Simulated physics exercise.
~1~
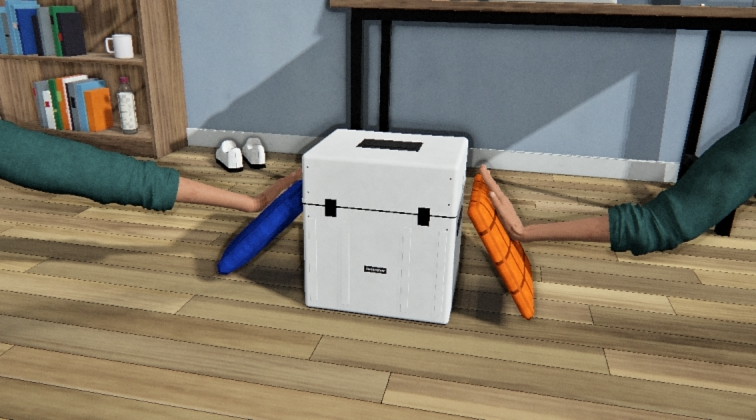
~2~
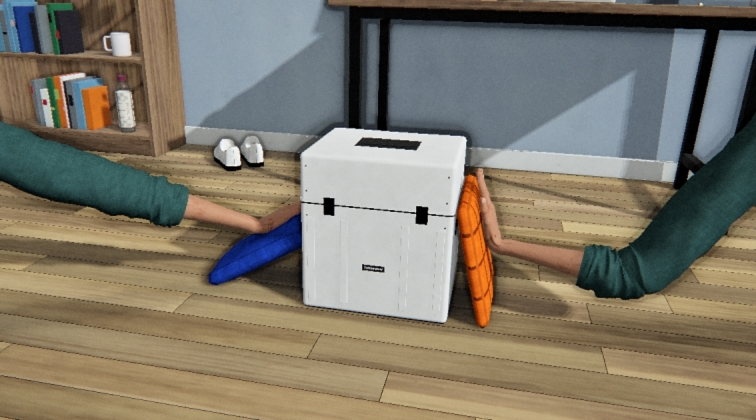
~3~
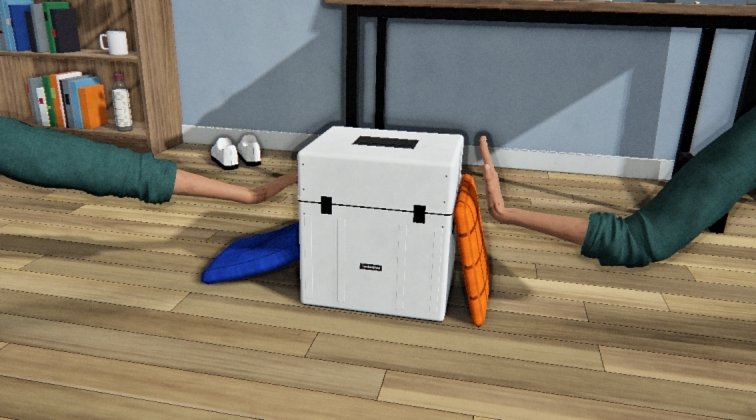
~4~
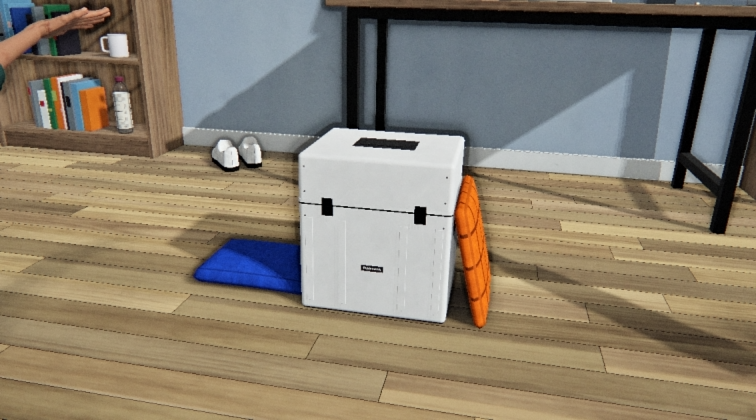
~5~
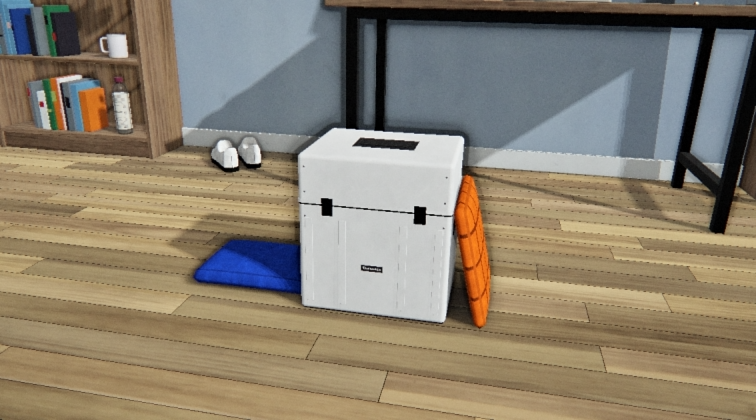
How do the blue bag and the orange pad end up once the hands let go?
The blue bag slides down and lies flat on the floor to the left of the chest. The orange pad keeps leaning against the right side.
On a wooden floor, hands release two cushions against a white chest; only the orange stays leaning.
